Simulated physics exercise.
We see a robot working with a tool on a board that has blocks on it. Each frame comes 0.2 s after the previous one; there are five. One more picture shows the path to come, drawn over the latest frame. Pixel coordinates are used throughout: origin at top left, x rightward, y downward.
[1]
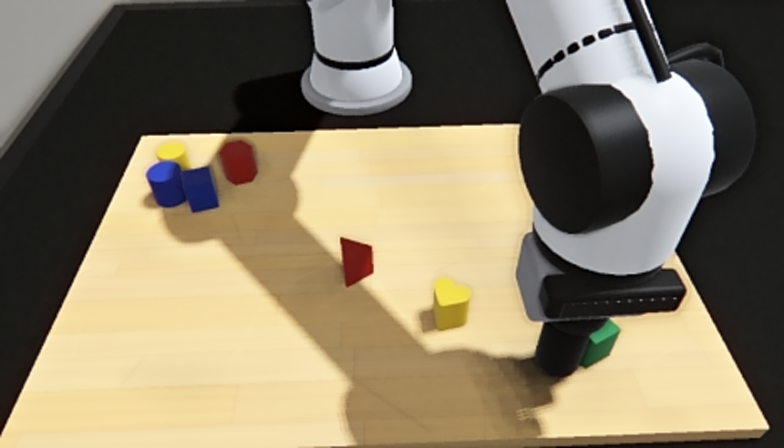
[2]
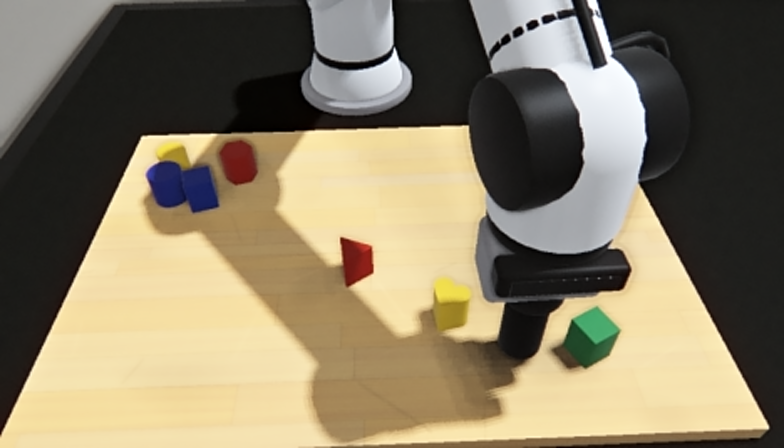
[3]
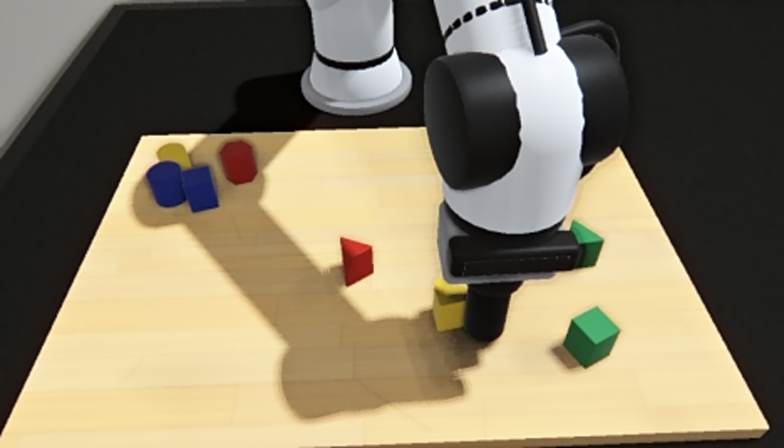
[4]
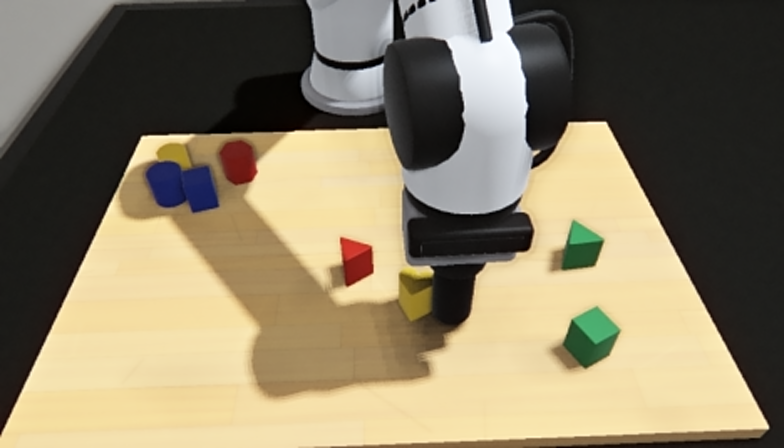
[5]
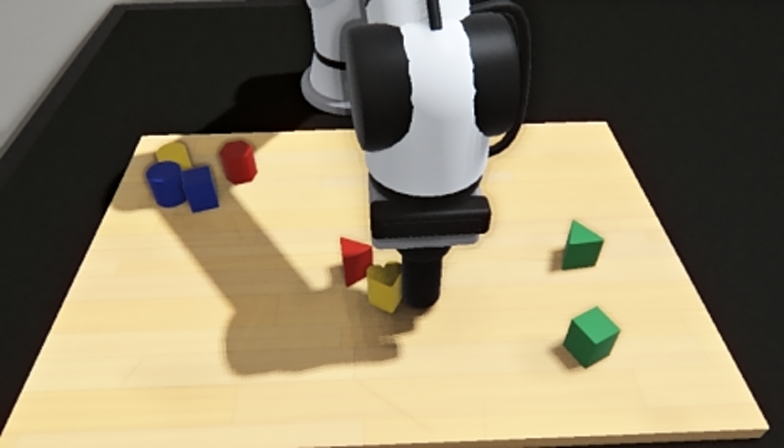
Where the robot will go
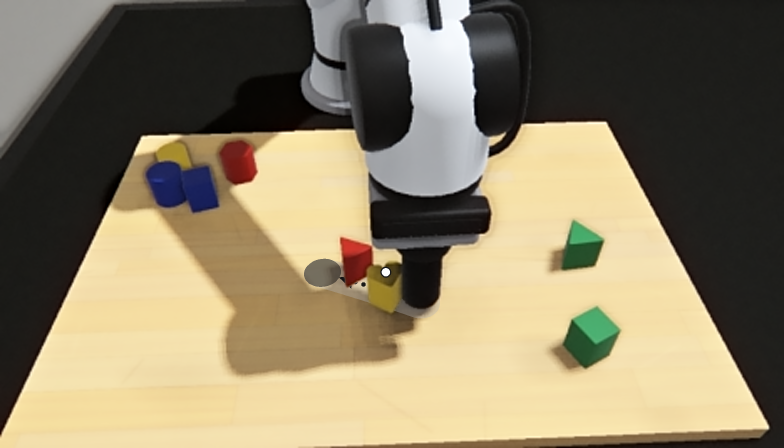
A white and black robot arm with a dark cylindrical tool works over a pale wooden board on a black surface, seen from above by a still camera. Blue, yellow and red blocks sit at the upper left, a red triangular block and yellow heart near the middle, and green blocks at the right. The arm sweeps left, uncovering the green triangle, then pushes the yellow heart left beside the red triangle.
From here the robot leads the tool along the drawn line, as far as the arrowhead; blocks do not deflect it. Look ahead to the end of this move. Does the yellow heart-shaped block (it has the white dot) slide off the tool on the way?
Yes - that is the case.
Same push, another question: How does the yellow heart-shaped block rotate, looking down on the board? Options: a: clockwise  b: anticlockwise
Correct choice: B.
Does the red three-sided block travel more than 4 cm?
Going by the path, yes.
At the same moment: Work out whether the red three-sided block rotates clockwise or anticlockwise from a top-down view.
The turn is clockwise.
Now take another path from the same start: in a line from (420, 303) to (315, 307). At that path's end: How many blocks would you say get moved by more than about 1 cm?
I count one.
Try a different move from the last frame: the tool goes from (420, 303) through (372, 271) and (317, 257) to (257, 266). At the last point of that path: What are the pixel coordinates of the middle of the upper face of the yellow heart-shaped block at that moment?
The centre of its top will be at (354, 267).
The line goes from (420, 303) to (323, 273); the dot is on the yellow heart-shaped block.
On the path given first. One third of the way, tool (387, 284); yellow heart-shaped block (353, 270), turned 40° anticlockwise.
Two thirds of the way, tool (354, 274); red three-sided block (333, 238); yellow heart-shaped block (321, 269), turned 75° anticlockwise.
At the end, tool (321, 265); red three-sided block (308, 226), turned 20° clockwise; yellow heart-shaped block (308, 270), turned 95° anticlockwise.
